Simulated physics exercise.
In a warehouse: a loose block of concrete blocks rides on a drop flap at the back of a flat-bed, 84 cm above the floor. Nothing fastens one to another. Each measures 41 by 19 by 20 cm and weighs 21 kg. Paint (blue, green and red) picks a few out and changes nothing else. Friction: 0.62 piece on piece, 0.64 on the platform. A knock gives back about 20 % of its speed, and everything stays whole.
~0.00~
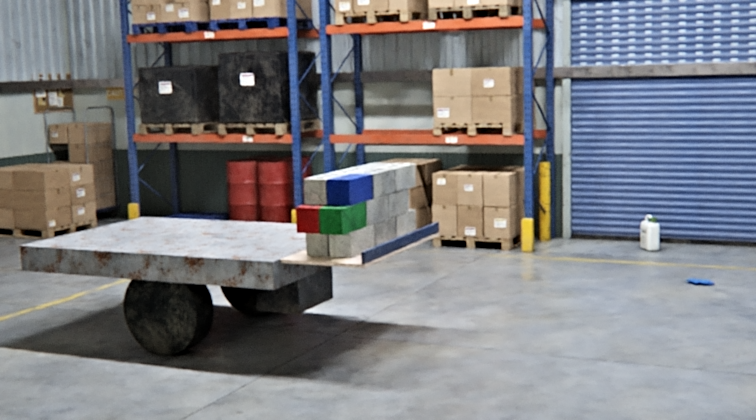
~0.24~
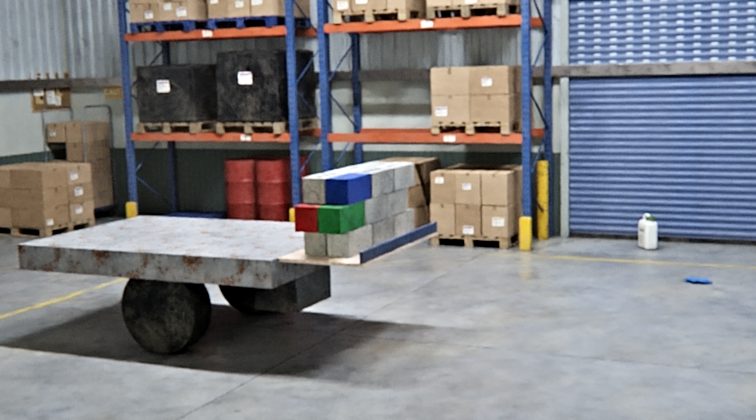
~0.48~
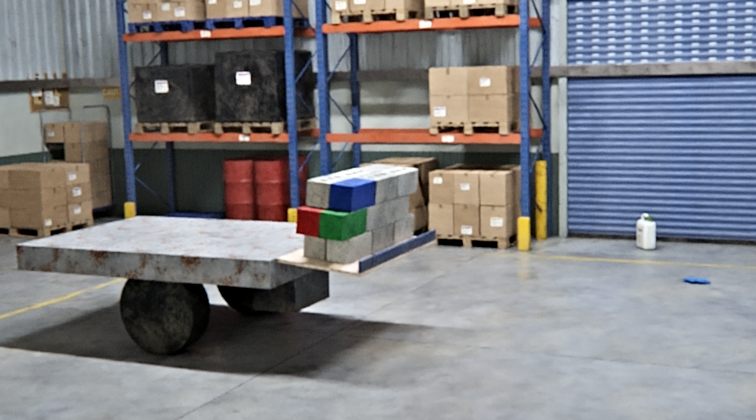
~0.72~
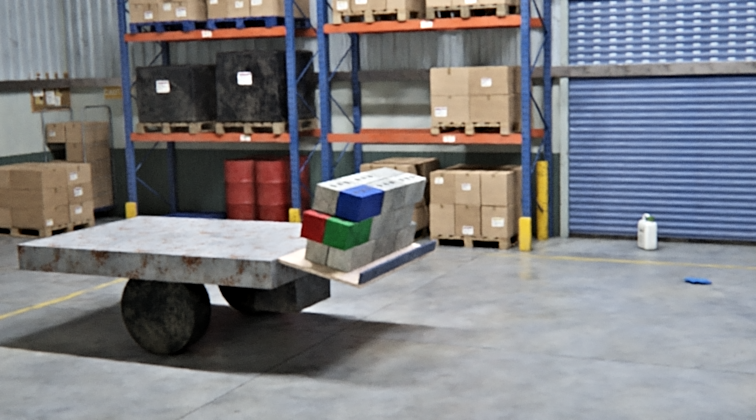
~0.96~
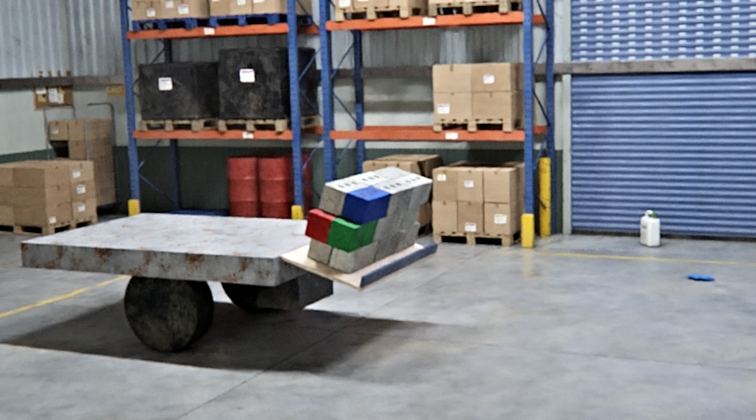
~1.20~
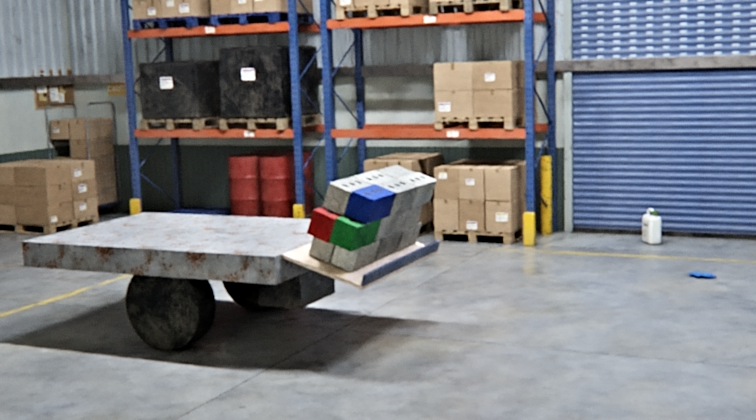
In a warehouse with racks of boxes and a blue shutter door, a stack of grey blocks with red, green and blue ones sits on a level flap at the end of a flat-bed. The flap tilts downward to the right, and the stack slants with it, its upper blocks shifting slightly rightward.
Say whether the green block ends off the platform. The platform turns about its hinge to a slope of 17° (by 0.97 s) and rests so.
In the end the green block drops off.
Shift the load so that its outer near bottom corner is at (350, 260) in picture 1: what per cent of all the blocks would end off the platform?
Then 50 per cent.
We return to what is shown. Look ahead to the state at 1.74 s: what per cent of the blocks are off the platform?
15 per cent by then.
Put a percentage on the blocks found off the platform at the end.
Near 50 per cent.
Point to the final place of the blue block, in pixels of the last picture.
Near (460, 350).
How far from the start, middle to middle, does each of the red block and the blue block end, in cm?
Moved: Red 30, blue 150.
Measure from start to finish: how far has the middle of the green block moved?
Some 115 cm.
Around 1.74 s, slope 17°; 3 of the 18 blocks off the platform; green block tipped 35°; blue block tipped 35°.
Around 2.12 s, slope 17°; 9 of the 18 blocks off the platform; green block on its side; blue block on its side.
Finally (2.7 s), slope 17°; 9 of the 18 blocks off the platform; green block on its side; blue block on its side; red block on its side. Seen by the last camera, middles, green block near (412, 353), blue block near (460, 350).
